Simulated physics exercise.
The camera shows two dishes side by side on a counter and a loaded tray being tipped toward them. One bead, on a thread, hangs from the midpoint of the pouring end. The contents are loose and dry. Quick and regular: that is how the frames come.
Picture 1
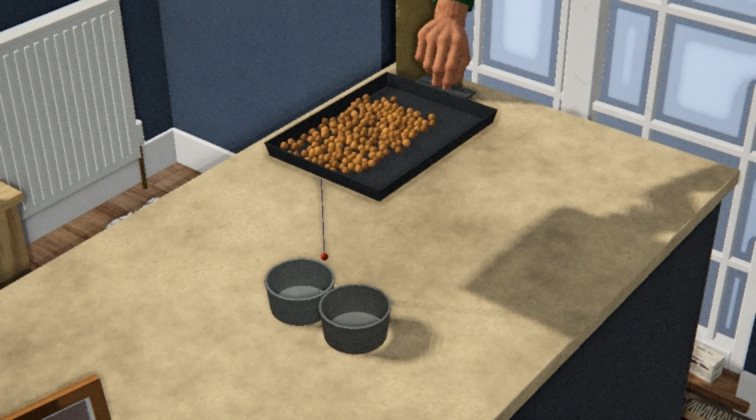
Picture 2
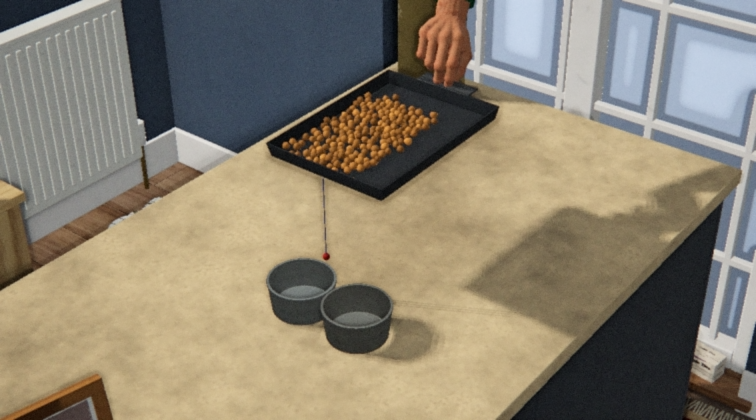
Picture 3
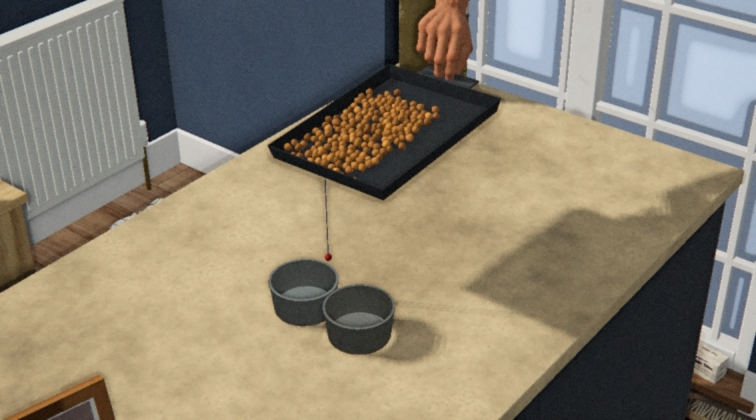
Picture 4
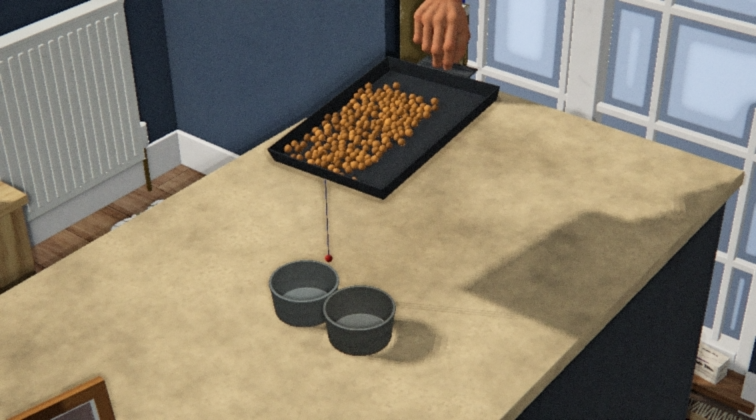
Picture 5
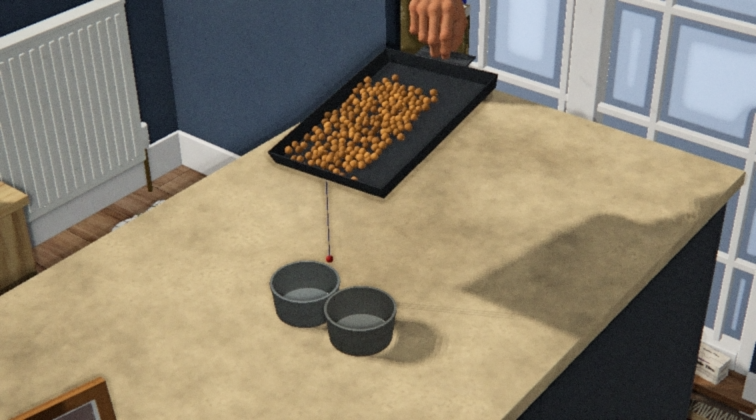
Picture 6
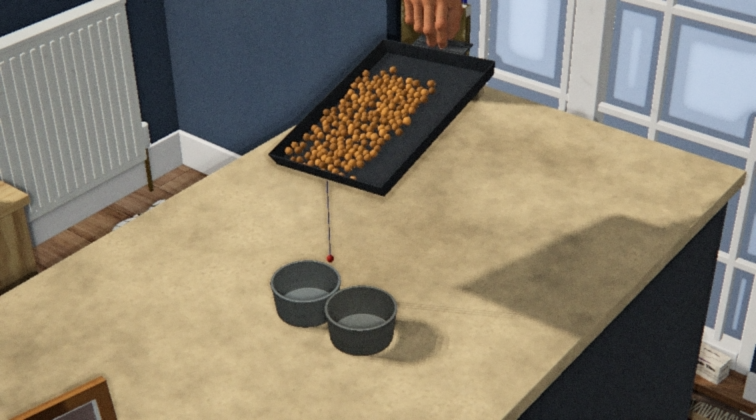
A hand at the top grips the far end of a black tray of orange-brown roasted chickpeas and gradually raises it, so the tray tilts toward its near left corner while the chickpeas barely shift. A red bead hangs on a thread below it, above two dark grey dishes on a beige counter. The nearly still camera looks down on a room with blue walls and a white radiator.
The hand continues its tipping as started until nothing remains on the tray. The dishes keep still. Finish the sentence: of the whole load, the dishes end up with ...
... less than half.
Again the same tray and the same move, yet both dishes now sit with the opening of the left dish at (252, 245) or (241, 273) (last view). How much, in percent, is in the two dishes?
In the first position around 70 percent, in the second around 40 percent.
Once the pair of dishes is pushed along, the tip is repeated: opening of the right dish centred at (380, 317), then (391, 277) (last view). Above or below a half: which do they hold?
In the first position shy of half, in the second shy of half.
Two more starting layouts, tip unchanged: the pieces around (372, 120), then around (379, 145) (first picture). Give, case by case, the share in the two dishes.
Close to 20 per cent, followed by close to 30 per cent.
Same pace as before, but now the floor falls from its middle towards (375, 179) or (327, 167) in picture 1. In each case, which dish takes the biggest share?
First try: The dish to the right; second try: The dish to the left.
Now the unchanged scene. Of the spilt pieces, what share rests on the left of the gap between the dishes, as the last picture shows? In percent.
Looks like close to 100 per cent of it.
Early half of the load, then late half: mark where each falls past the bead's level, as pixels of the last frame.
Initially about (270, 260); subsequently about (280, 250).
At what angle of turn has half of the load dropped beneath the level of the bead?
The tilt then is about 105°.
Shortly afterwards, tray tipped steeply; all but a few on the tray; only a few in the air.
Next, tray tipped past a quarter turn; near two thirds on the tray; a little in the left dish; only a few outside both; near a third in the air.
Some moments later, tray tipped past a quarter turn; near a third in the left dish; near two thirds outside both.
In the end, tray tipped past a quarter turn; none at all in the right dish; near a third in the left dish; near two thirds outside both.
